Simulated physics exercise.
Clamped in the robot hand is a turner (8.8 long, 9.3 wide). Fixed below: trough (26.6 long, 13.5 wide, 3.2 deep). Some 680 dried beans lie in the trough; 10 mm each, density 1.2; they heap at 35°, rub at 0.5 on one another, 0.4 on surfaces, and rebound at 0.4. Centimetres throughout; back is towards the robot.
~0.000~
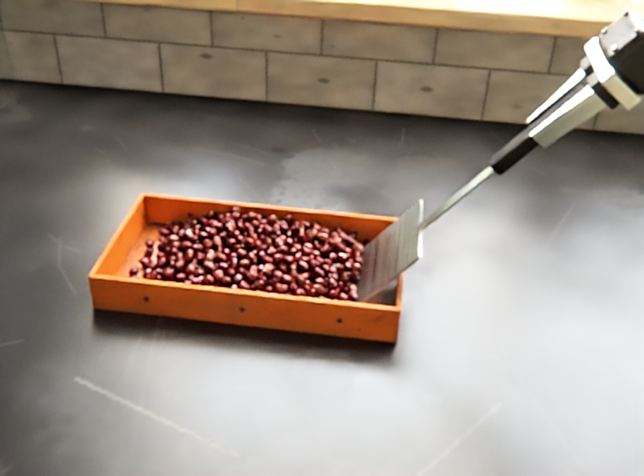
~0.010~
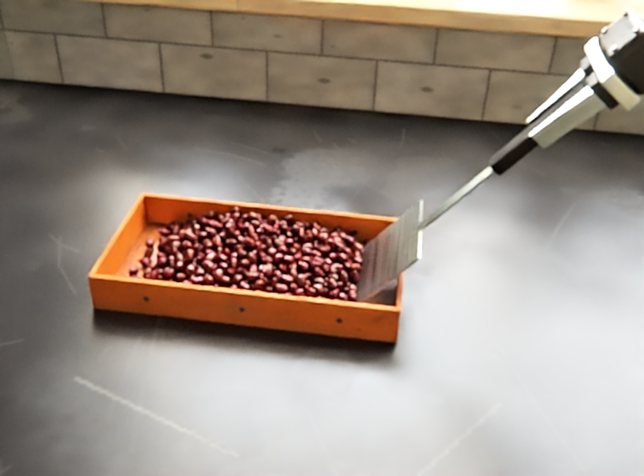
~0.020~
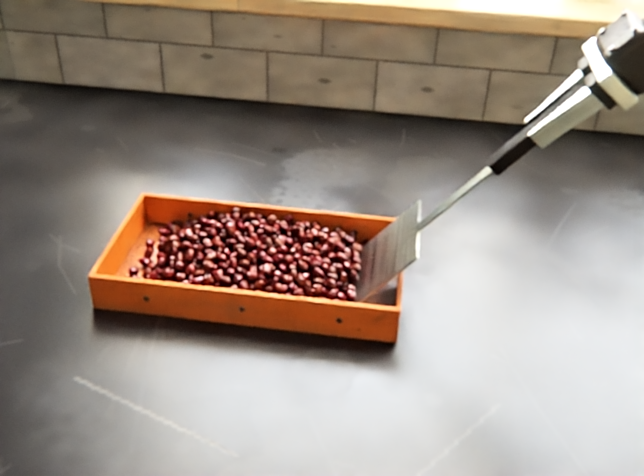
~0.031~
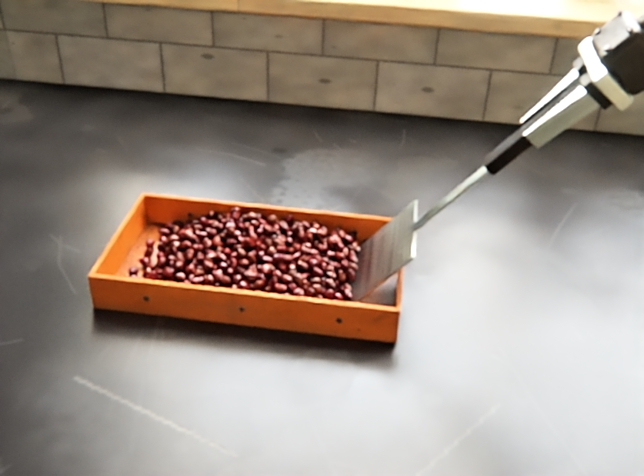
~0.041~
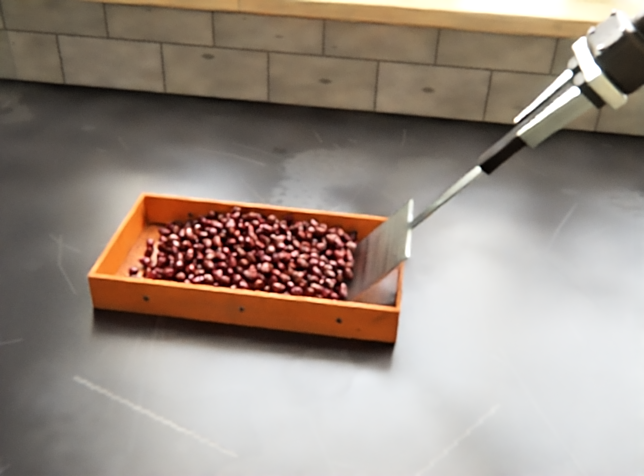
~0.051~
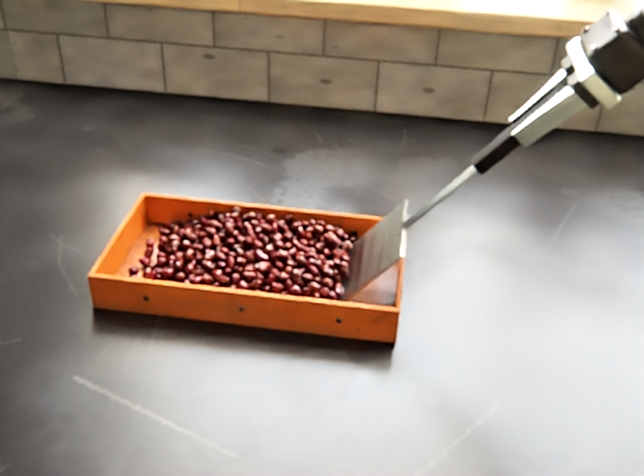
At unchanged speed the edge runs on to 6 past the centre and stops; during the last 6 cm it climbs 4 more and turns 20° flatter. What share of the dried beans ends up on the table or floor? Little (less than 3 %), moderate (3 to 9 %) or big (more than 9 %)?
On the table or floor the share is moderate, 3 to 9 %.
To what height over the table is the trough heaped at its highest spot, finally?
Roughly 5.5 cm.
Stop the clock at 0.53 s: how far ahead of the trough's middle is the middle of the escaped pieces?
About 10 cm.
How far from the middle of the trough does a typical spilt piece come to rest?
Some 16 cm.
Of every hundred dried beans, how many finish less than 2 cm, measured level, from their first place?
About 15 per cent.
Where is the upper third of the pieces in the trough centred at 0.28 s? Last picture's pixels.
At about (225, 235).
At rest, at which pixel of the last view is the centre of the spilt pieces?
Near (140, 261).
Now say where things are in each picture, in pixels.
The first picture shows turner top edge at (421, 227), sloping 51°; upper third of the load around (261, 255), from x 130 to 370, top at y 210; 684 in the trough.
The second picture shows turner top edge at (421, 227), sloping 51°; upper third of the load around (261, 255), from x 130 to 370, top at y 210.
The third picture shows turner top edge at (419, 227), sloping 51°; upper third of the load around (261, 255), from x 130 to 370, top at y 210.
The fourth picture shows turner top edge at (415, 227), sloping 51°; upper third of the load around (261, 255), from x 130 to 370, top at y 210.
The fifth picture shows turner top edge at (410, 226), sloping 51°; upper third of the load around (261, 254), from x 130 to 370, top at y 210.
The sixth picture shows turner top edge at (405, 226), sloping 51°; upper third of the load around (266, 255), from x 130 to 370, top at y 210; 684 in the trough.
After 0.16 s, sloping 51°, highest piece 5 above the table; 684 in the trough.
After 0.28 s, sloping 43°, highest piece 7 above the table; 684 in the trough.
After 0.53 s, sloping 31°, highest piece 5 above the table; 648 in the trough, 29 on the table or floor, 7 on the blade or in flight.
After 1.58 s, sloping 31°, highest piece 5 above the table; 645 in the trough, 39 on the table or floor.
At rest, 645 in the trough, 39 on the table or floor. That is 6 % on the table or floor.
